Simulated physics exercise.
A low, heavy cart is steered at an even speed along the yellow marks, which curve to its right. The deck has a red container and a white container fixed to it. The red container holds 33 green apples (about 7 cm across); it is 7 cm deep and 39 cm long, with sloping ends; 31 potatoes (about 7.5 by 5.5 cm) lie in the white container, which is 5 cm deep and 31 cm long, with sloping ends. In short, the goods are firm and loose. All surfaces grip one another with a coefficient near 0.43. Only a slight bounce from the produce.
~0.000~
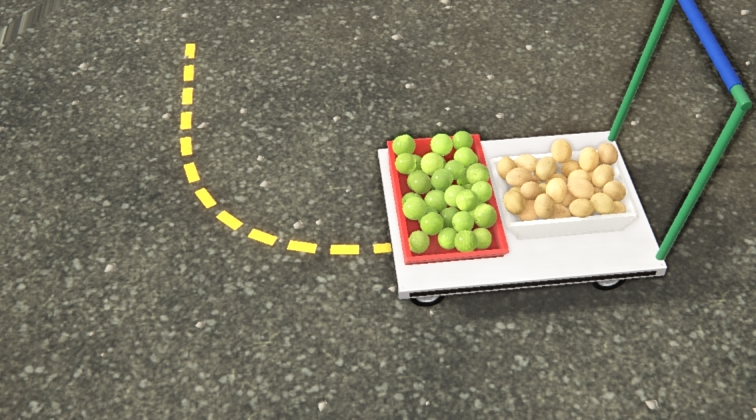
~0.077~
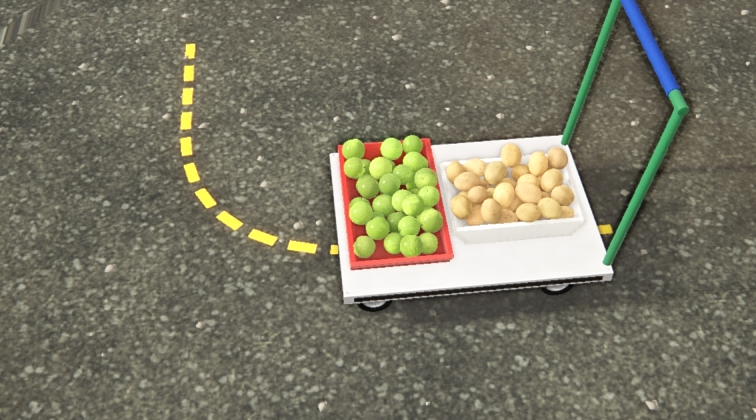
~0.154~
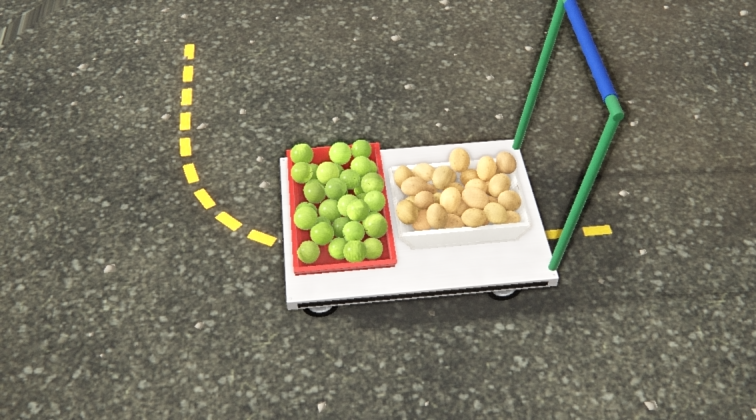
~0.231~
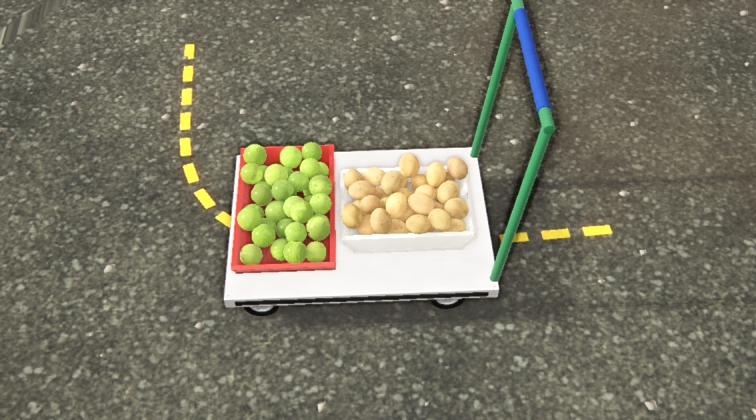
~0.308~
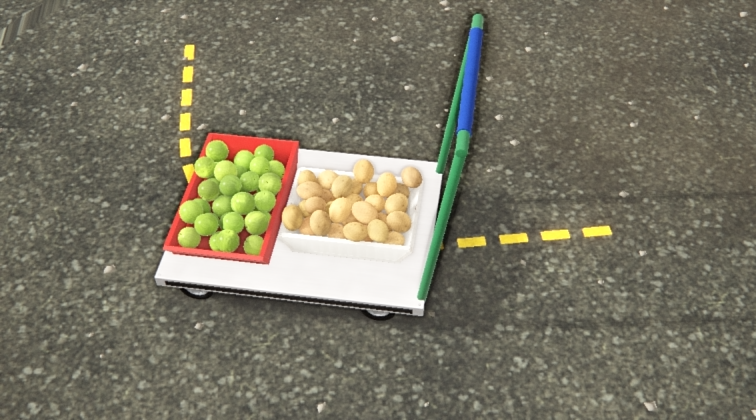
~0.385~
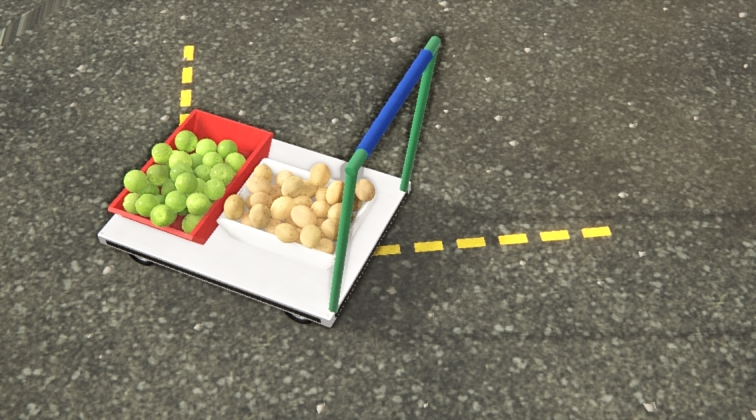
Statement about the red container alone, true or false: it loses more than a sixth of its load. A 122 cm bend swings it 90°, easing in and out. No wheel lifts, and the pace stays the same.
True.
After 0.45 s, the red container is down by 2 of 33 and the white container is down by 1 of 31.
After 0.57 s, the red container is down by 9 of 33 and the white container is down by 4 of 31.
After 0.74 s, the red container is down by 13 of 33 and the white container is down by 9 of 31.
When it is over (at 1.20 s), the red container is down by 14 of 33 and the white container is down by 11 of 31. Asked share, 14 of 33, 42 per cent.
